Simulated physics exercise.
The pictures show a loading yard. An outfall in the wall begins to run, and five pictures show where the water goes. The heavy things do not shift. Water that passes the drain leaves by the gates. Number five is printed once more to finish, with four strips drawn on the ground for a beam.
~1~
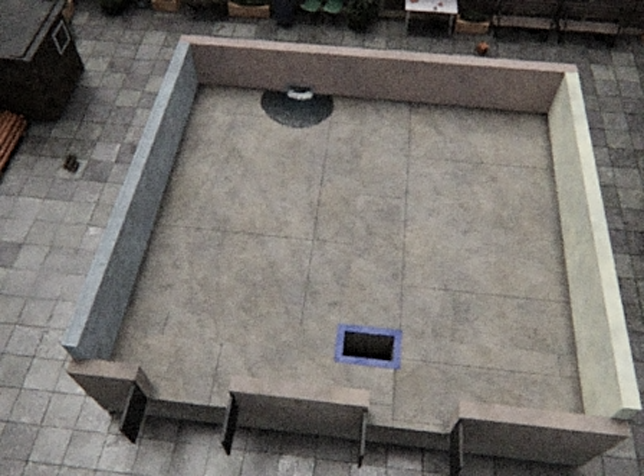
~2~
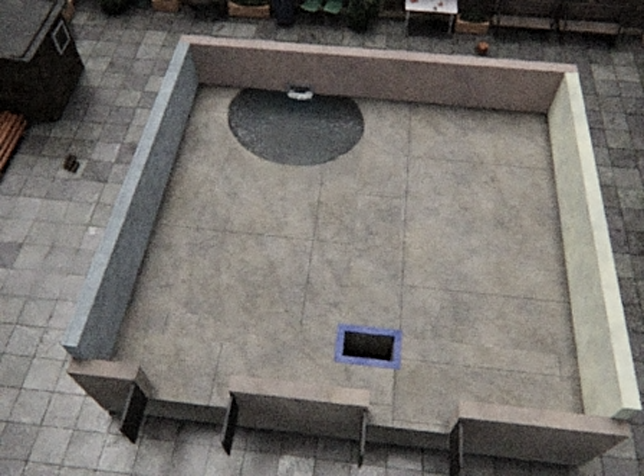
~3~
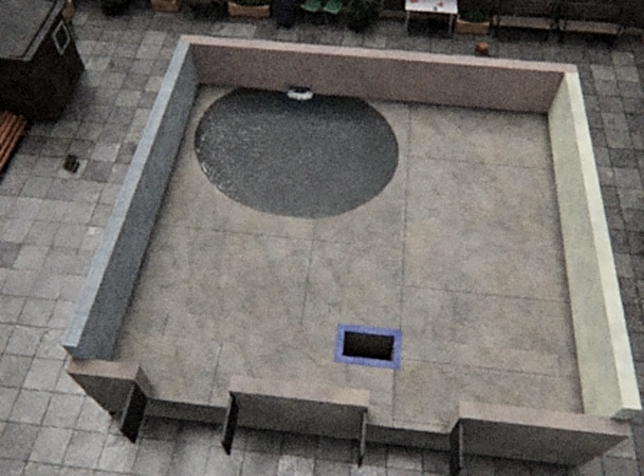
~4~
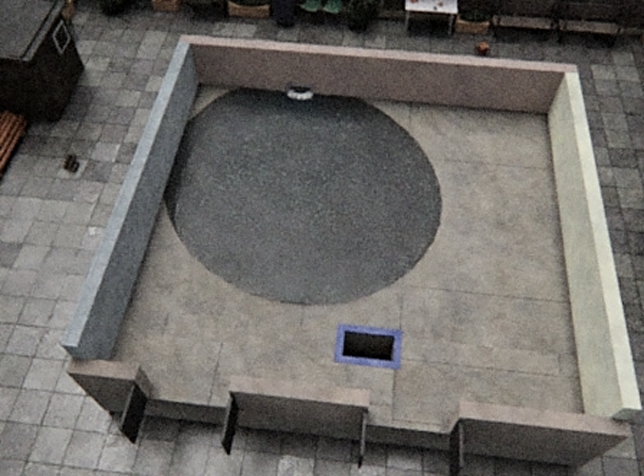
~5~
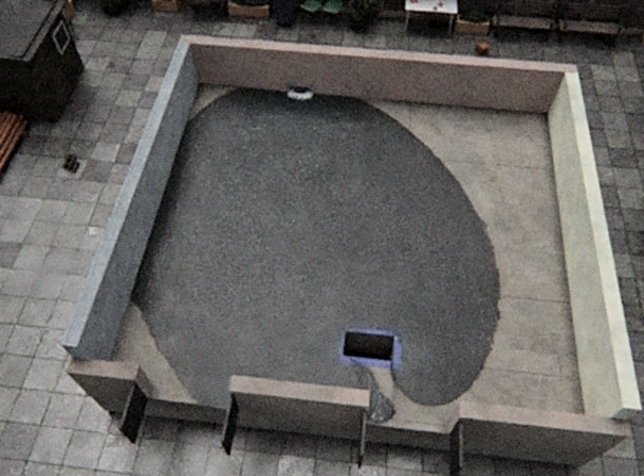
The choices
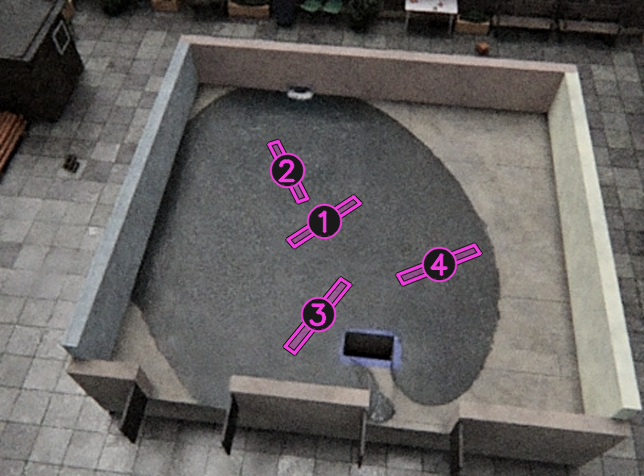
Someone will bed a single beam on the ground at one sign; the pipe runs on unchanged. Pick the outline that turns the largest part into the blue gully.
I would pick position 4.
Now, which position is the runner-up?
That is position 2.
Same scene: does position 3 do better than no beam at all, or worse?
Position 3 is worse.
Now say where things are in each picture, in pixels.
Outfall at (300, 88); blue gully at (369, 346); open gate at (407, 414); open gate at (195, 389); water covers 2 % of the ground and shows as far out as (289, 122); blue gully still dry.
Water covers 9 % of the ground and shows as far out as (267, 158); blue gully still dry.
Water covers 21 % of the ground and shows as far out as (290, 214); blue gully still dry.
Water covers 40 % of the ground and shows as far out as (299, 301); blue gully still dry.
Water covers 65 % of the ground and shows as far out as (469, 372); blue gully taking water.
On the marked copy, 1 from (291, 243) to (356, 200); 2 from (273, 142) to (302, 200); 3 from (289, 349) to (345, 281); 4 from (400, 279) to (477, 249).
If 1 is chosen, about 9 % of the stream runs into the blue gully, about 90 % out by the gates.
If 2 is chosen, about 23 % of the stream runs into the blue gully, about 77 % out by the gates.
If 3 is chosen, about 11 % of the stream runs into the blue gully, about 88 % out by the gates.
If 4 is chosen, about 30 % of the stream runs into the blue gully, about 68 % out by the gates.
